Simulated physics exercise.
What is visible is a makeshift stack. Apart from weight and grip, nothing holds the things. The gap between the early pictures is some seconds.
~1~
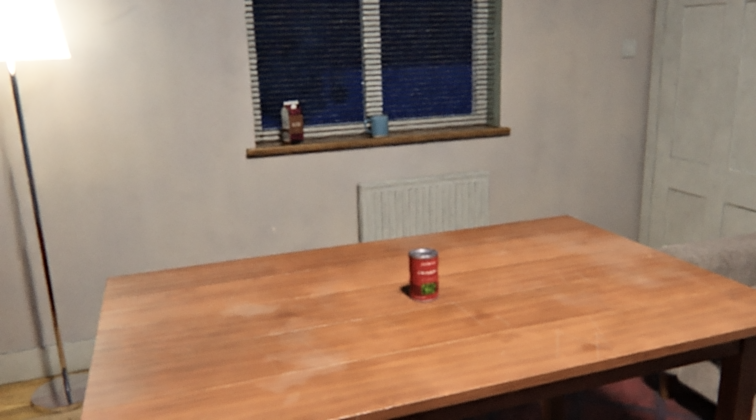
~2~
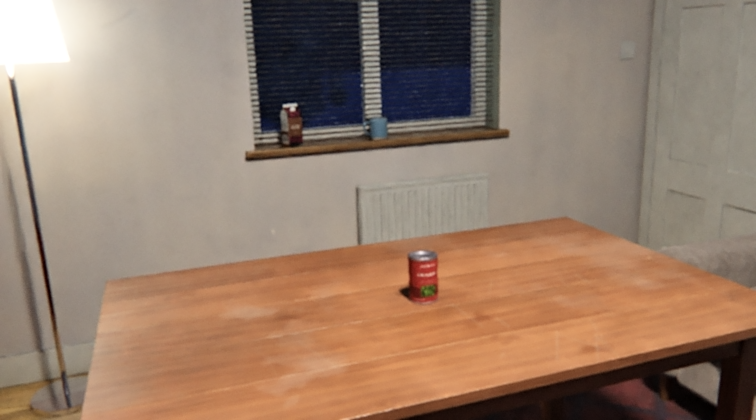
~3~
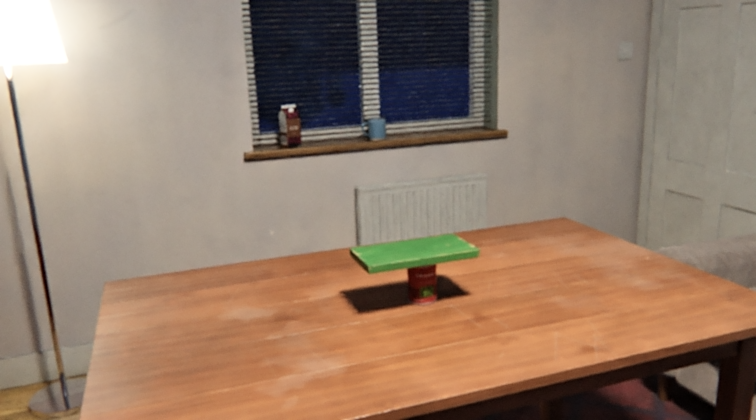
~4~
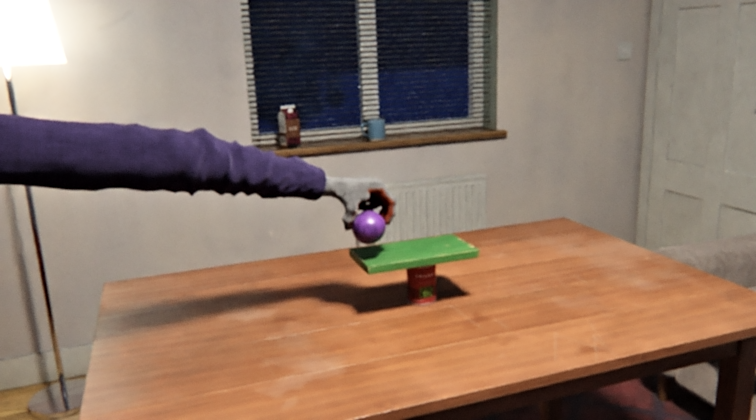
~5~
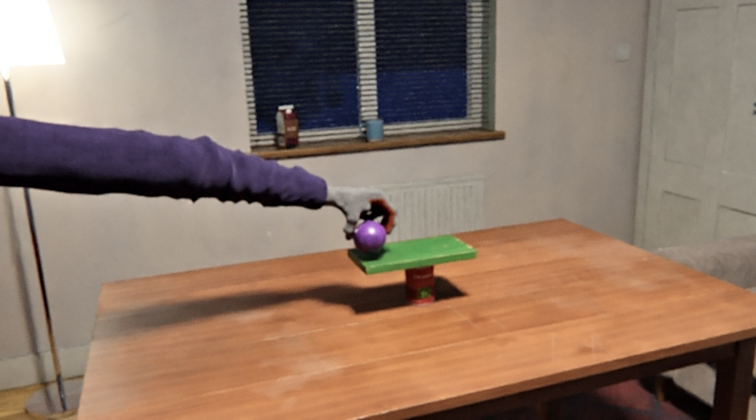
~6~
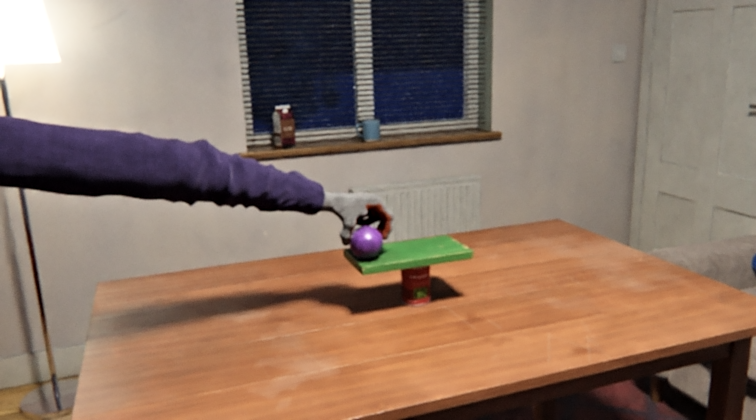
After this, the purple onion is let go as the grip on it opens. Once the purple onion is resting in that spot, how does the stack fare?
The stack falls apart.
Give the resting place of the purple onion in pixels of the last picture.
It ends near (349, 301).
Then, 0.40 s later than the last frame, purple onion now fallen; green board tilted by 47°.
Then, 0.50 s later than the last frame, green board tilted by 63°.
When it is over, fallen, purple onion; lying over in the stack, green board; red tin as before. End places, in pixels of the last picture, purple onion near (348, 301). The stack loses its balance.
